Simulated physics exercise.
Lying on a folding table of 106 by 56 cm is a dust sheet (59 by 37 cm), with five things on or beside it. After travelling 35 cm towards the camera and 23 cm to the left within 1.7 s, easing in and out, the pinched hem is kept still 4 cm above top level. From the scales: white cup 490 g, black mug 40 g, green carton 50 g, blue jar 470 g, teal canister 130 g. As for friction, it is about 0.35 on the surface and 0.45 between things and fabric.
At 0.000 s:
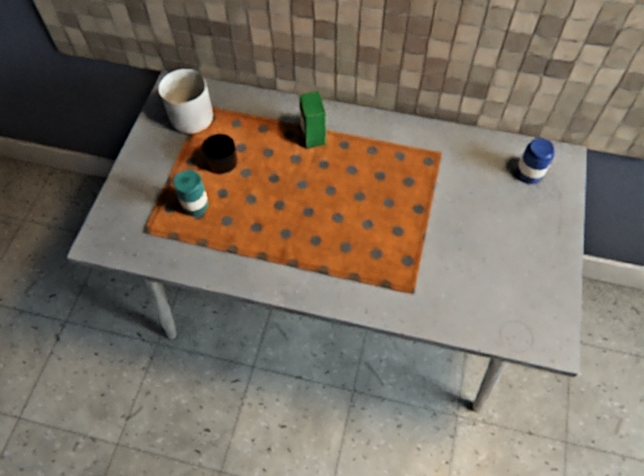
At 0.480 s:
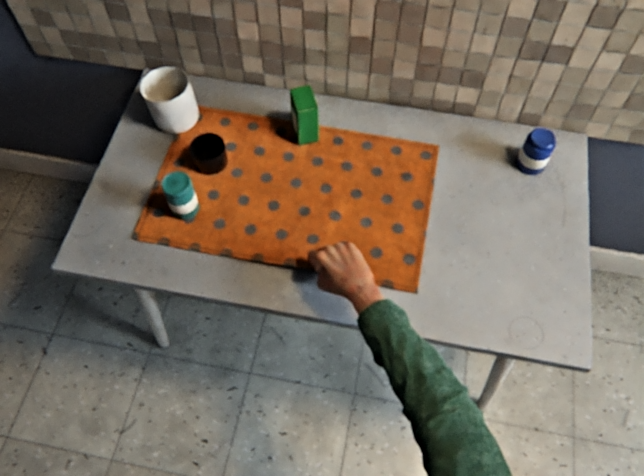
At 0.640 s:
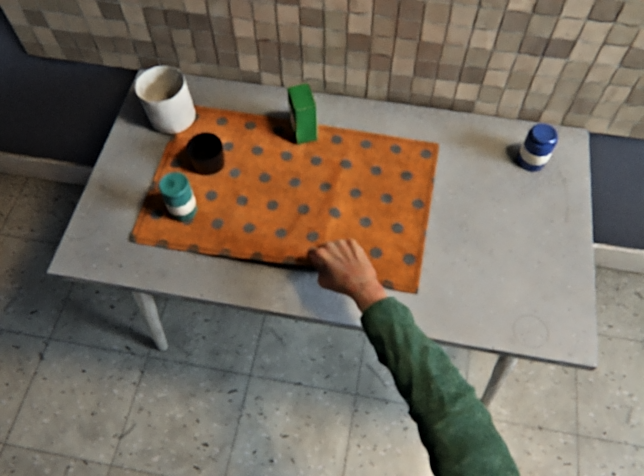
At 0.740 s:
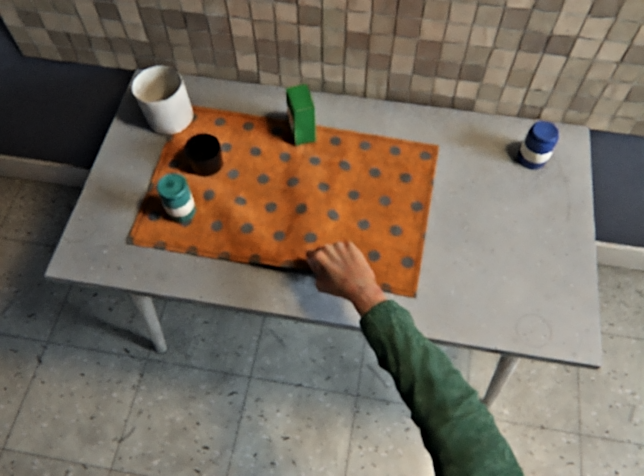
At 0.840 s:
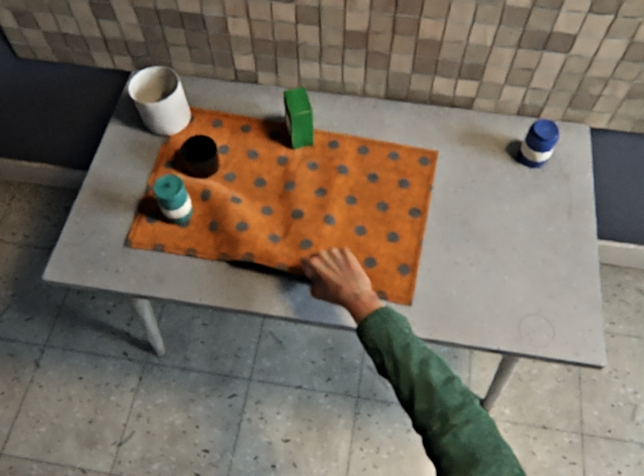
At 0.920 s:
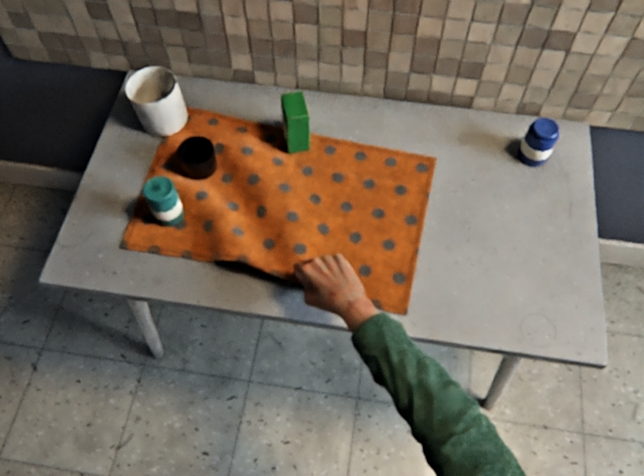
A hand reaches in, pinches the orange spotted cloth's near edge, and pulls it slightly forward.
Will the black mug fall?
It is going to keep its support.
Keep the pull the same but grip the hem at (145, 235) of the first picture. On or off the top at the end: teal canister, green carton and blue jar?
Teal canister is lost, green carton is lost, blue jar is left on top.
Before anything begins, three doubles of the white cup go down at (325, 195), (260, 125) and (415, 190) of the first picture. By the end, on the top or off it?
In turn: Goes over, stays on, goes over.
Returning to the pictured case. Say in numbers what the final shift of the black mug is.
The black mug ends up about 25 cm from its start.
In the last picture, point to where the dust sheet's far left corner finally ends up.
Around pixel (245, 208).
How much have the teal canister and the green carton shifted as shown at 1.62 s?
Roughly teal canister 8 cm and green carton 25 cm.
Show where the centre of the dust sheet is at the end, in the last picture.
Around (210, 348).
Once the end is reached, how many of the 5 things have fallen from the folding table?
My count is 2.
After 1.3 s, 90 % of the dust sheet is still over the top; black mug 4 cm off its start, green carton 12 cm off its start, teal canister 5 cm off its start.
After 1.6 s, 65 % of the dust sheet is still over the top; black mug 12 cm off its start, green carton 25 cm off its start, teal canister 8 cm off its start.
After 2.0 s, 40 % of the dust sheet is still over the top; black mug 21 cm off its start at (206, 236), green carton 40 cm off its start at (297, 269), teal canister 15 cm off its start at (128, 251).
After 2.3 s, 30 % of the dust sheet is still over the top; black mug 25 cm off its start, green carton over the edge, teal canister 20 cm off its start.
After 3.9 s, 25 % of the dust sheet is still over the top; black mug 27 cm off its start at (198, 264), green carton over the edge, teal canister over the edge.
